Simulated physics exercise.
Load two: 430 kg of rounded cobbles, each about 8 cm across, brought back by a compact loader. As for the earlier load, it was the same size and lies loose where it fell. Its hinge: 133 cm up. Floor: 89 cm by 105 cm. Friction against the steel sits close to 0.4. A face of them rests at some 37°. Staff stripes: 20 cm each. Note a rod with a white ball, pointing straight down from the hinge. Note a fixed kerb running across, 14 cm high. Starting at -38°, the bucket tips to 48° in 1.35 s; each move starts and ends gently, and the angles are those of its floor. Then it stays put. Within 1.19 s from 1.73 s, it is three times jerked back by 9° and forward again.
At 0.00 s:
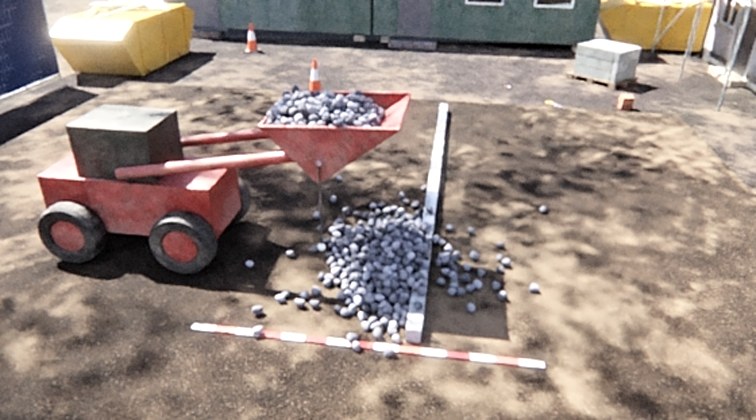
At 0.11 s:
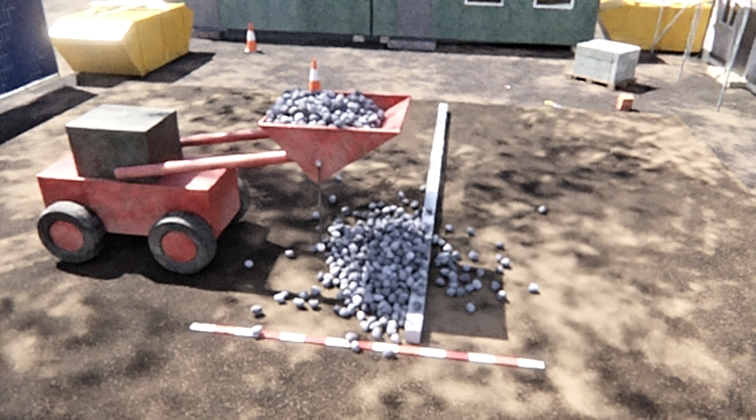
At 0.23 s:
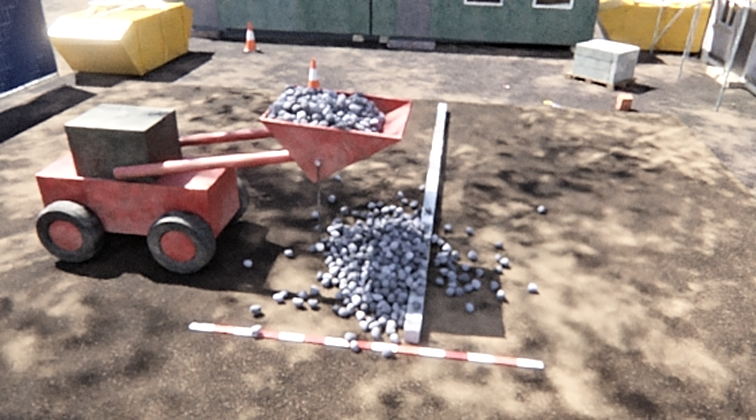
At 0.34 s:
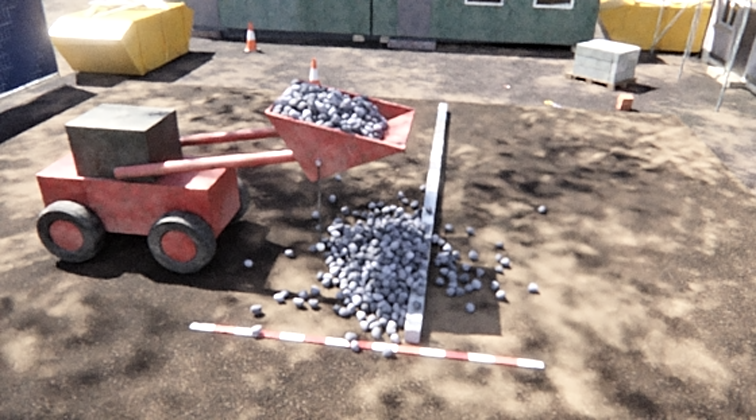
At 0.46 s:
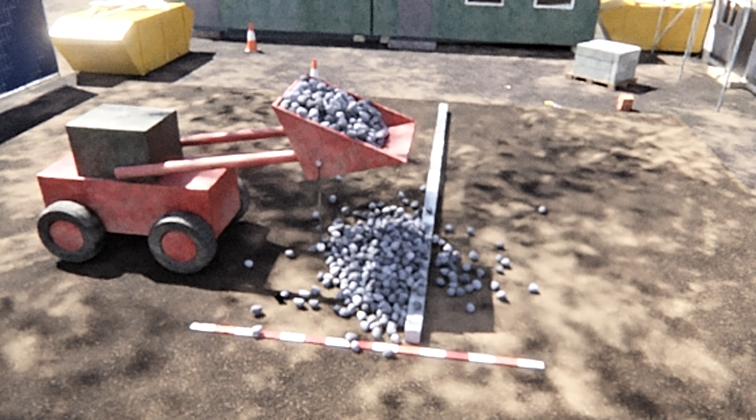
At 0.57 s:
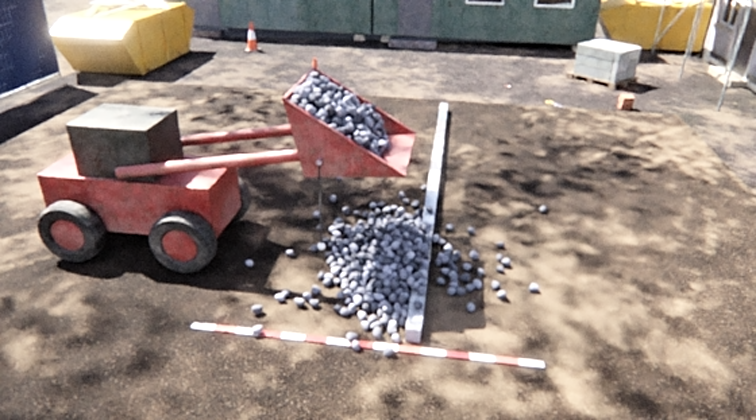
The clip shows a small red loader holding a raised bucket of grey stones above a loose pile beside a pale kerb; the bucket slowly tilts, its right-hand lip lowering and its left side rising, while the loader stays still.
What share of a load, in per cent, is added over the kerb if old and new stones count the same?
I would say 50 percent.
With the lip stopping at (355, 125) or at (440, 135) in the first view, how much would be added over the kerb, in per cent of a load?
Case one about 5 %, case two about 95 %.
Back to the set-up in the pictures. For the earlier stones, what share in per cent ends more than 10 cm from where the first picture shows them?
Some 15 percent, give or take.
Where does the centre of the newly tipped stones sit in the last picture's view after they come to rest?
The middle lies near (422, 253) in the last picture.
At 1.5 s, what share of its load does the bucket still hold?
Near 20 per cent of the load is held.
After 1.0 s the floor is at 34°; in per cent of one load, 95 in the bucket, 99 on this side of the kerb, 7 over the kerb; the foremost stones are at (511, 262).
After 1.5 s the floor is at 48°; in per cent of one load, 20 in the bucket, 160 on this side of the kerb, 20 over the kerb; the foremost stones are at (511, 262).
After 3.4 s the floor is at 48°; in per cent of one load, 0 in the bucket, 144 on this side of the kerb, 57 over the kerb; the foremost stones are at (552, 256).
After 6.0 s the floor is at 48°; in per cent of one load, 0 in the bucket, 144 on this side of the kerb, 57 over the kerb; the foremost stones are at (552, 256). Net gain over the kerb, 50.
